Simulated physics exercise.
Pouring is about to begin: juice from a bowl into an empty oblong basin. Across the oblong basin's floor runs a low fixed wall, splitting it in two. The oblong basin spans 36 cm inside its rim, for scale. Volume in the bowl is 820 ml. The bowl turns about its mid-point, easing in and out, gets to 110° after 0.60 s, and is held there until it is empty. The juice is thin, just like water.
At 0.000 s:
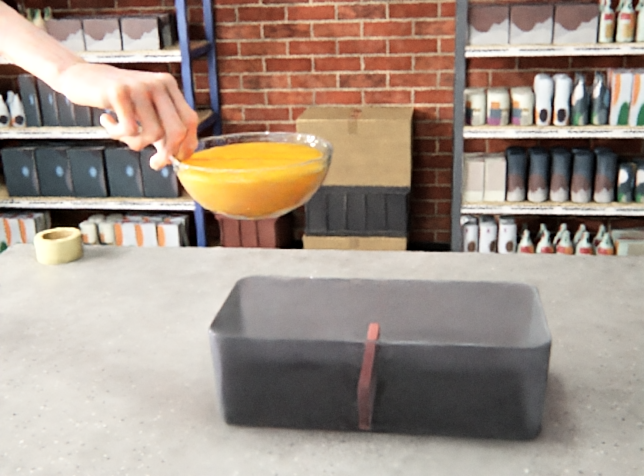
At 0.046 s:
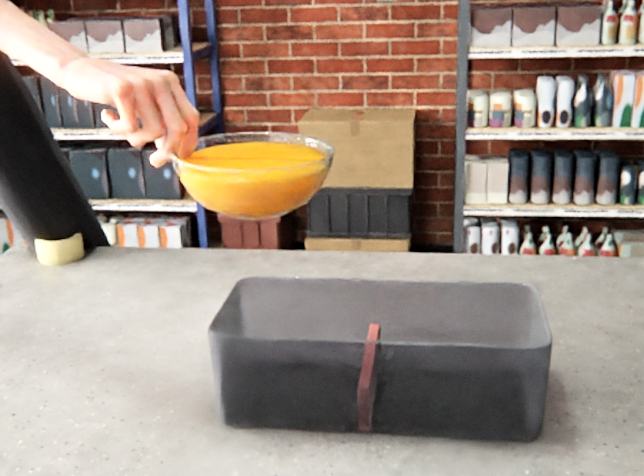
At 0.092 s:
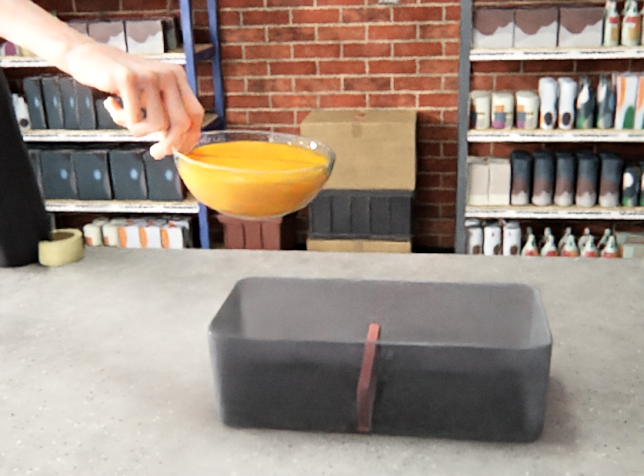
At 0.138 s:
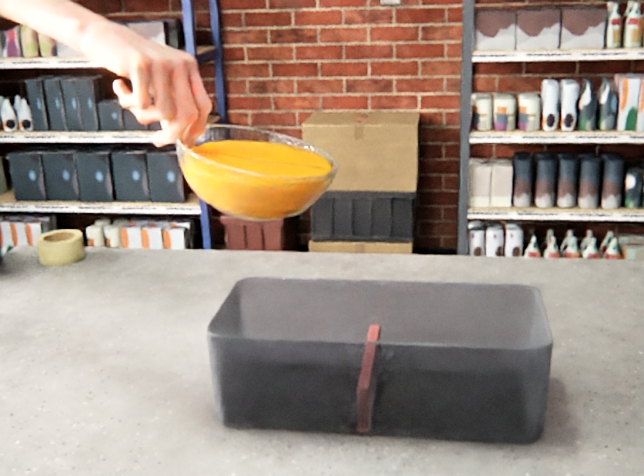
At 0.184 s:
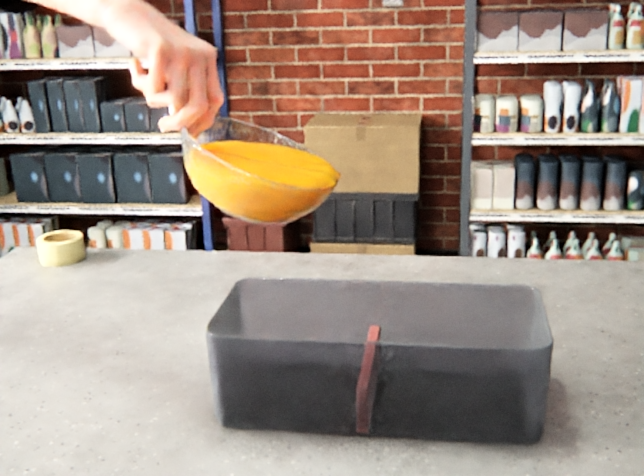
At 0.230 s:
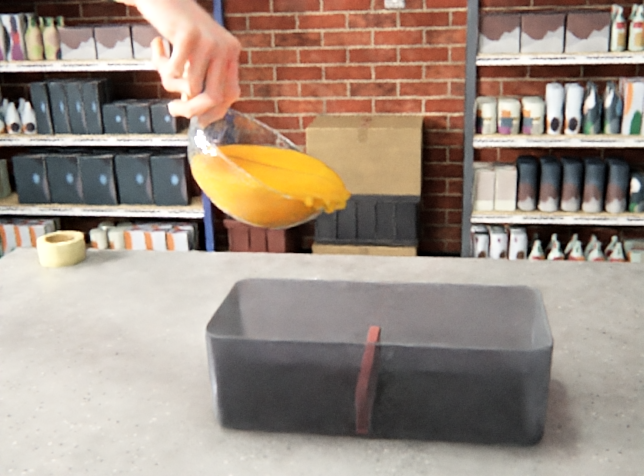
Hand tilting a clear bowl of orange juice to the right above a grey oblong basin, juice edging over its lip.
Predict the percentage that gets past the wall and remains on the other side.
The other side holds about 57 % in the end.
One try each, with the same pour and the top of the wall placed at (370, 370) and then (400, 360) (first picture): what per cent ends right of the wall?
The first gives near 55 per cent and the second near 25 per cent.
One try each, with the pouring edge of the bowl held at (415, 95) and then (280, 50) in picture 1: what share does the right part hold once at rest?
Respectively about 85 and 35 percent.
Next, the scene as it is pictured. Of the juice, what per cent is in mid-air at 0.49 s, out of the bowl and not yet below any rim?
Roughly 28 %.
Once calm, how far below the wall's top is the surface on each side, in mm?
About 40 mm left, about 38 mm right.
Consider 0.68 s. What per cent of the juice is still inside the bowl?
I reckon near 0 per cent still sits there.
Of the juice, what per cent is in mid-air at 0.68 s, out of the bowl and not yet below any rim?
Near 12 percent.
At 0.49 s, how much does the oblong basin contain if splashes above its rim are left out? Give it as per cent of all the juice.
The basin holds roughly 70 in a hundred parts at that moment.
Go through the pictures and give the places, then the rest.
In the first frame, it leans 0°; its right rim is at (331, 152); the juice meets the walls at (182, 158) and (328, 158); the oblong basin's rim runs from (224, 304) to (543, 314); the wall's top is at (370, 353).
In the second frame, it leans 2°; its right rim is at (332, 154); the juice meets the walls at (183, 157) and (329, 160).
In the third frame, it leans 6°; its right rim is at (334, 160); the juice meets the walls at (184, 153) and (330, 163).
In the fourth frame, it leans 14°; its right rim is at (335, 171); the juice meets the walls at (187, 149) and (333, 167).
In the fifth frame, it leans 24°; its right rim is at (335, 185); the juice meets the walls at (192, 148) and (334, 179); 3 per cent is over the edge.
In the sixth frame, it leans 35°; its right rim is at (332, 201); the juice meets the walls at (199, 153) and (312, 176); 11 per cent is over the edge.
By 0.49 s the tilt is 101° and 2 per cent is still to pour, 16 is left of the wall and 54 right of it.
By 0.68 s the tilt is 110° and 0 per cent is still to pour, 36 is left of the wall and 53 right of it.
By 0.88 s the tilt is 110° and 0 per cent is still to pour, 40 is left of the wall and 56 right of it.
By 1.10 s the tilt is 110° and 0 per cent is still to pour, 41 is left of the wall and 57 right of it.
At rest 41 per cent lies left of the wall, 57 right of it and 3 outside.
